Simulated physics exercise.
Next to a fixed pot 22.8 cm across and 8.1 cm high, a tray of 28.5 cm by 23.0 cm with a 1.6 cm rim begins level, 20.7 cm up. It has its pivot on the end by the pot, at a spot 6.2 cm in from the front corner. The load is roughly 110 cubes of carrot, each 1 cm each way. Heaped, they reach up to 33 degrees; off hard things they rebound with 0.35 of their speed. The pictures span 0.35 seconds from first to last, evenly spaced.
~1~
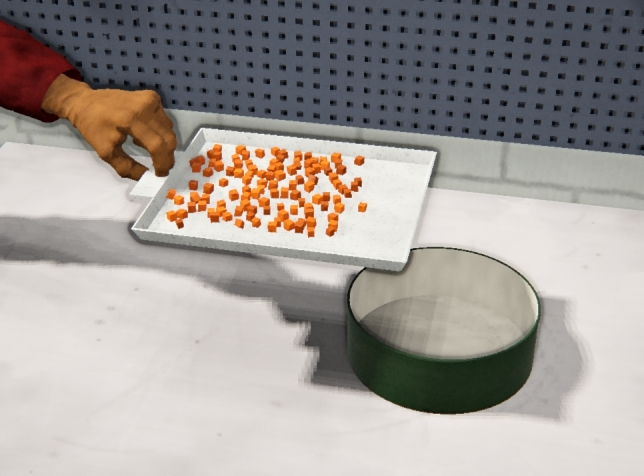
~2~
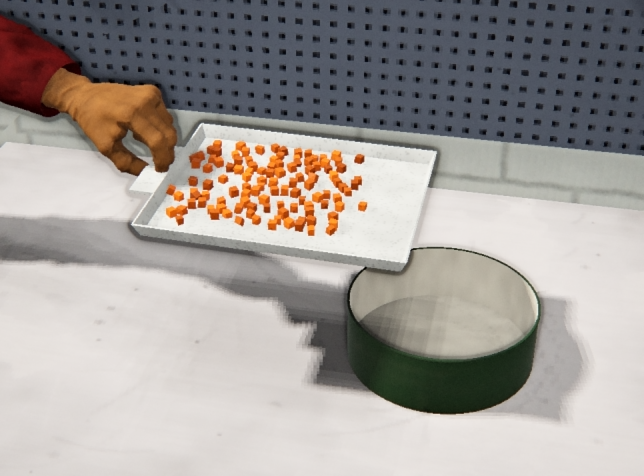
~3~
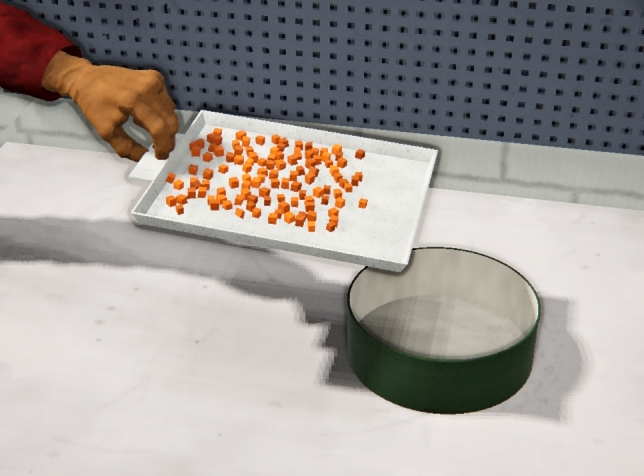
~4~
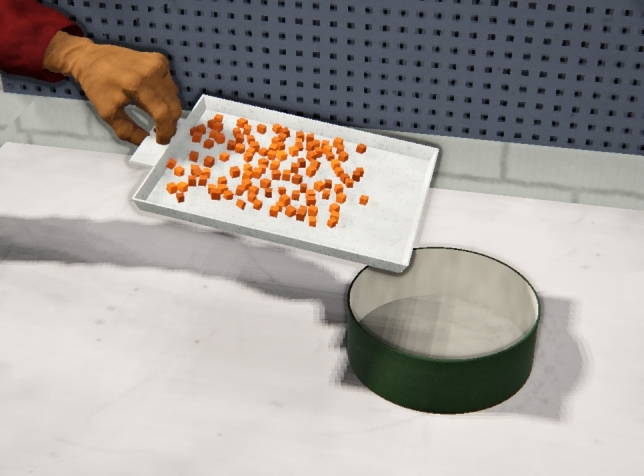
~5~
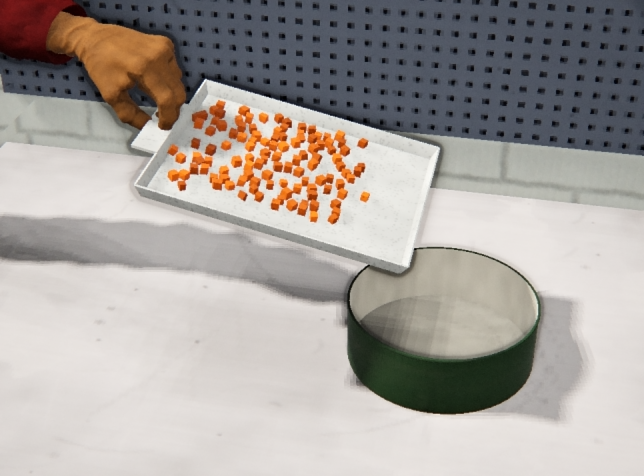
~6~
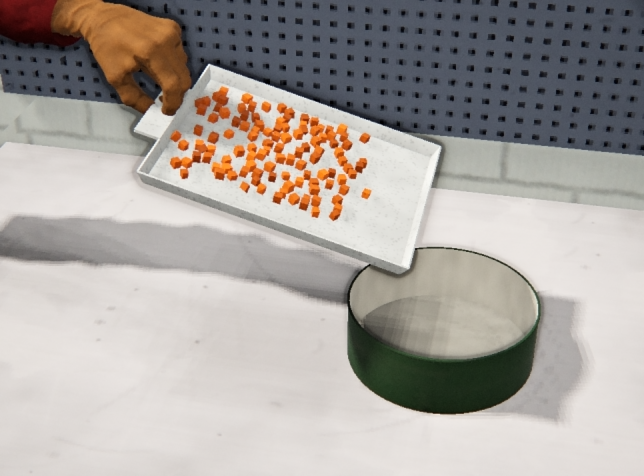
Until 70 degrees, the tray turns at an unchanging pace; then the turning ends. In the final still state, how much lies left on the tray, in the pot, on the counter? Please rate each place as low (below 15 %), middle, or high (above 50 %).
Tray: Middle, pot: Middle, counter: Middle.
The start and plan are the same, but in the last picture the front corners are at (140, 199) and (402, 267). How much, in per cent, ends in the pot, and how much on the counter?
Per cent by place - pot 0, counter 65.
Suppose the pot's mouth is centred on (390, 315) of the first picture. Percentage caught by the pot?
I'd put it at around 25 per cent.
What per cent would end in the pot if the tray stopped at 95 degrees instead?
You'd end up with some 55 % in the pot.
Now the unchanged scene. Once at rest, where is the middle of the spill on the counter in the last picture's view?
Centre of spill: Around pixel (538, 458).
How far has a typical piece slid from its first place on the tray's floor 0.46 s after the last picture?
About 5 cm.
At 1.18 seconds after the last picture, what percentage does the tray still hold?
About 30 per cent.
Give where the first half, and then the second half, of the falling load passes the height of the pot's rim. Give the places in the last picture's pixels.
At about (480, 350), then at (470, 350).
Then, 0.46 s after the last picture, tilt 42 degrees; the tray holds 100 %, the pot 0 %.
Then, 0.77 s after the last picture, tilt 59 degrees; the tray holds 45 %, the pot 5 %.
Then, 1.18 s after the last picture, tilt 70 degrees; the tray holds 30 %, the pot 35 %.
In the end, tray 30 %, pot 35 %, counter 35 %.
